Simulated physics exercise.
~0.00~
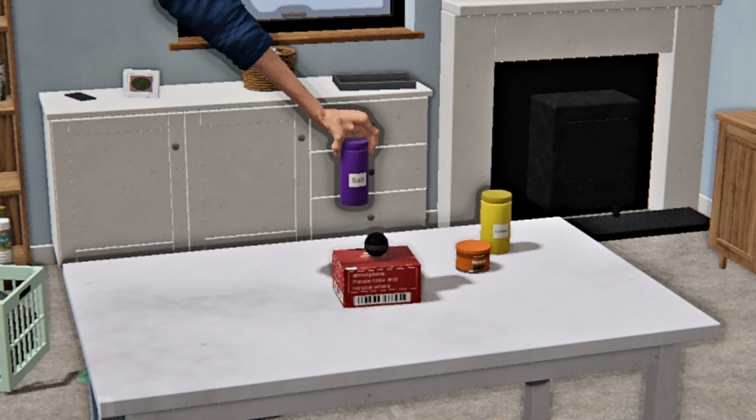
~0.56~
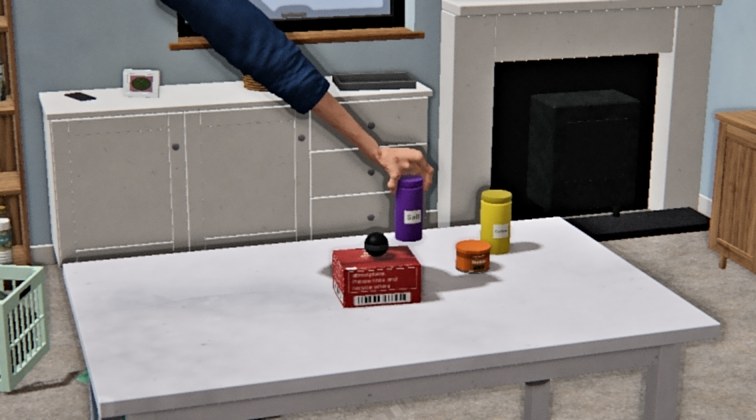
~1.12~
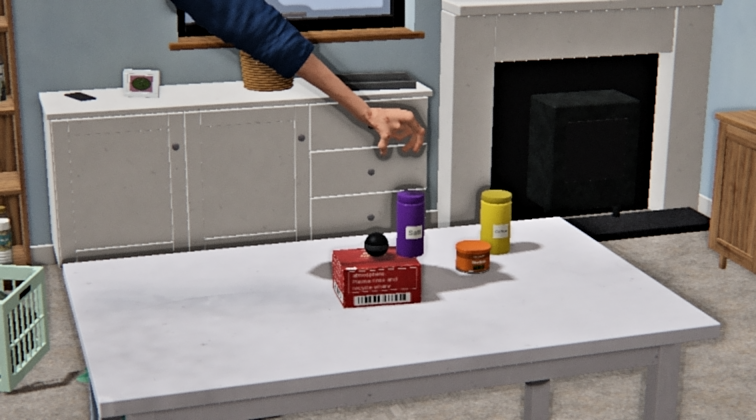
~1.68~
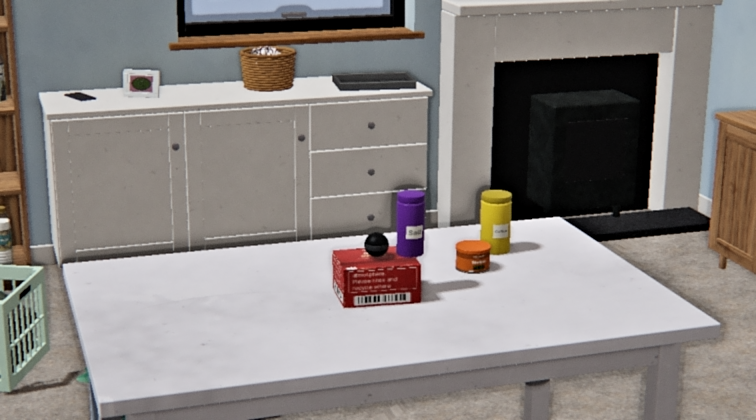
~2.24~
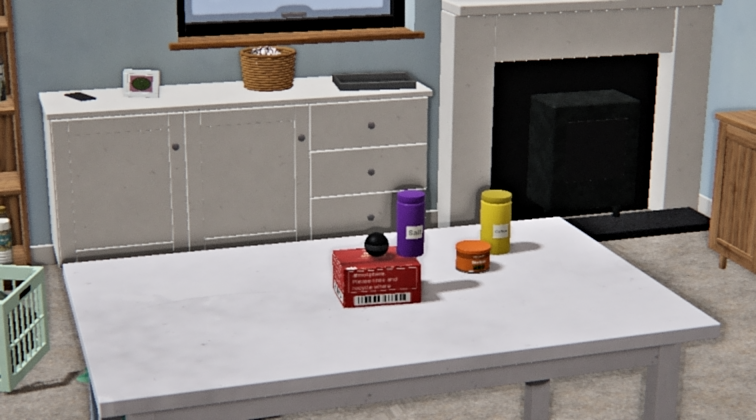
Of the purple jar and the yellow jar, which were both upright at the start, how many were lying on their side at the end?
None of them were lying on their side, as both the purple jar and the yellow jar were still upright at the end.
